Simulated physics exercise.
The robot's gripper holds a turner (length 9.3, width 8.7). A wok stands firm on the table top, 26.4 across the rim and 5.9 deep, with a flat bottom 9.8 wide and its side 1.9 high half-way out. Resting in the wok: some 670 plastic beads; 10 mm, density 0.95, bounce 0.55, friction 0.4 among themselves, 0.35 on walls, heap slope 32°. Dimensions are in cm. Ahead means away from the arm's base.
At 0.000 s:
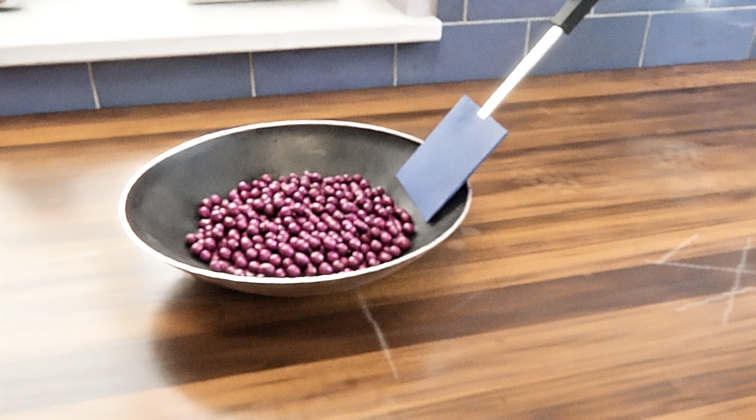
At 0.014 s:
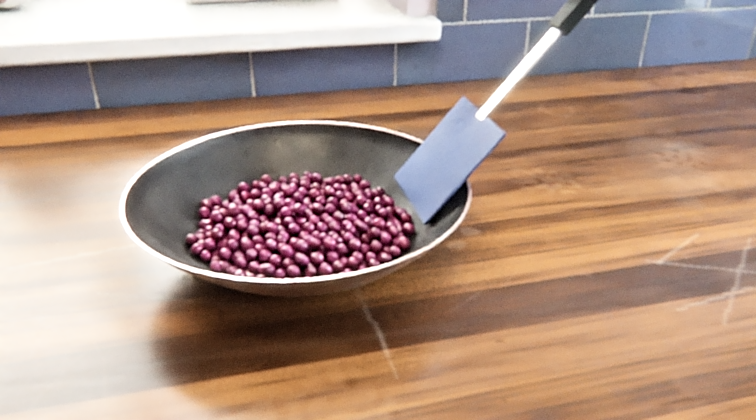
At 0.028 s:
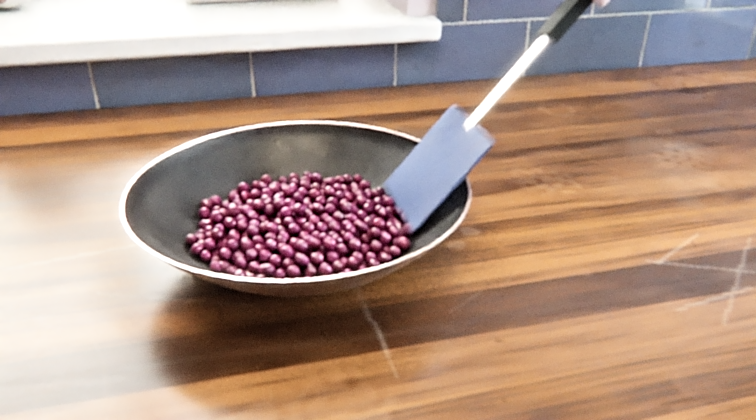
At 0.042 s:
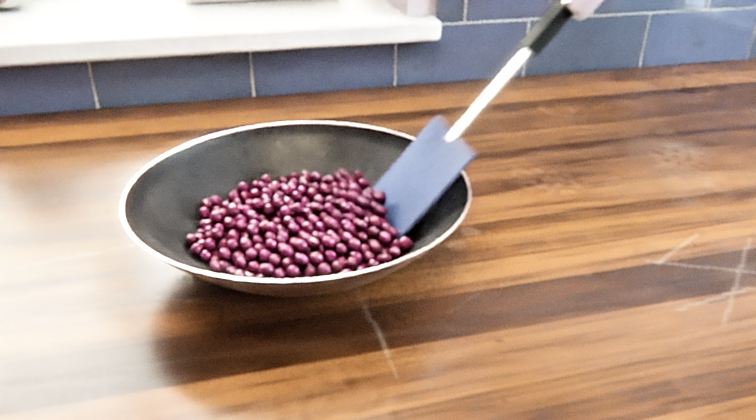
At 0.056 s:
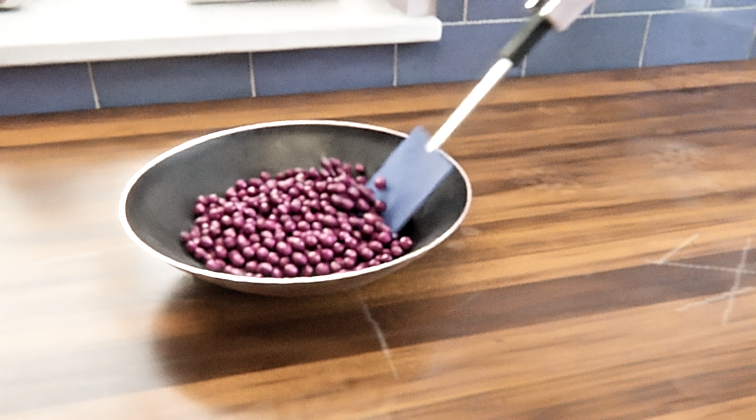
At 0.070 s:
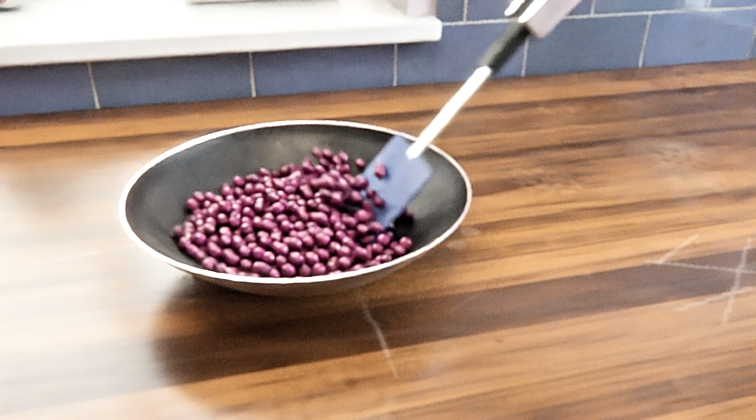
To begin with, a blue turner rests against the right side of a dark wok holding a heap of glossy purple beads on a wooden table top. The gripper then moves the turner down and leftward into the beads, pushing them left and raising the heap beside the blade.
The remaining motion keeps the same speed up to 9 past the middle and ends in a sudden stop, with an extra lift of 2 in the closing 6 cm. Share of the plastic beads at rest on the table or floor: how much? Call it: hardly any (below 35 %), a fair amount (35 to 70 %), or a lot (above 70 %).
A fair amount.
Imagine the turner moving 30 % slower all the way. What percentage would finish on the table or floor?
Near 45 %.
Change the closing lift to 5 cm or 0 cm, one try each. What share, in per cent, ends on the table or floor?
I'd put it near 40 in a hundred, then near 50 in a hundred.
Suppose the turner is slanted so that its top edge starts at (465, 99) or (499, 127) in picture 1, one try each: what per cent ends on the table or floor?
First try roughly 50 percent, second try roughly 45 percent.
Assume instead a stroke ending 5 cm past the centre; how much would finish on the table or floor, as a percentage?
Then around 20 per cent.
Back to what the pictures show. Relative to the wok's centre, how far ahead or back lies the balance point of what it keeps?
Roughly 2.5 cm ahead of the centre.
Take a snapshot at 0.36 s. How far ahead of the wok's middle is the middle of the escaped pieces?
About 26 cm.
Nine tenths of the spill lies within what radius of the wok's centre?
I'd estimate close to 80 centimetres.
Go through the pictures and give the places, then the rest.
The first frame shows turner top edge at (486, 112), sloping 49°; upper third of the load around (307, 219), from x 190 to 410, top at y 175; 672 in the wok.
The second frame shows turner top edge at (484, 114), sloping 49°; upper third of the load around (307, 219), from x 190 to 410, top at y 175.
The third frame shows turner top edge at (473, 122), sloping 49°; upper third of the load around (307, 219), from x 190 to 405, top at y 175.
The fourth frame shows turner top edge at (454, 134), sloping 49°; upper third of the load around (308, 217), from x 190 to 405, top at y 175.
The fifth frame shows turner top edge at (435, 145), sloping 49°; upper third of the load around (308, 213), from x 185 to 405, top at y 165.
The sixth frame shows turner top edge at (415, 152), sloping 49°; upper third of the load around (308, 212), from x 180 to 405, top at y 155; 672 in the wok.
After 0.10 s, sloping 49°, highest piece 10 above the table; 672 in the wok.
After 0.14 s, sloping 49°, highest piece 11 above the table; 670 in the wok, 2 on the blade or in flight.
After 0.36 s, sloping 49°, highest piece 22 above the table; 349 in the wok, 92 on the table or floor, 231 on the blade or in flight.
After 1.41 s, sloping 49°, highest piece 4 above the table; 347 in the wok, 325 on the table or floor.
At rest, 347 in the wok, 325 on the table or floor. That is 48 % on the table or floor.
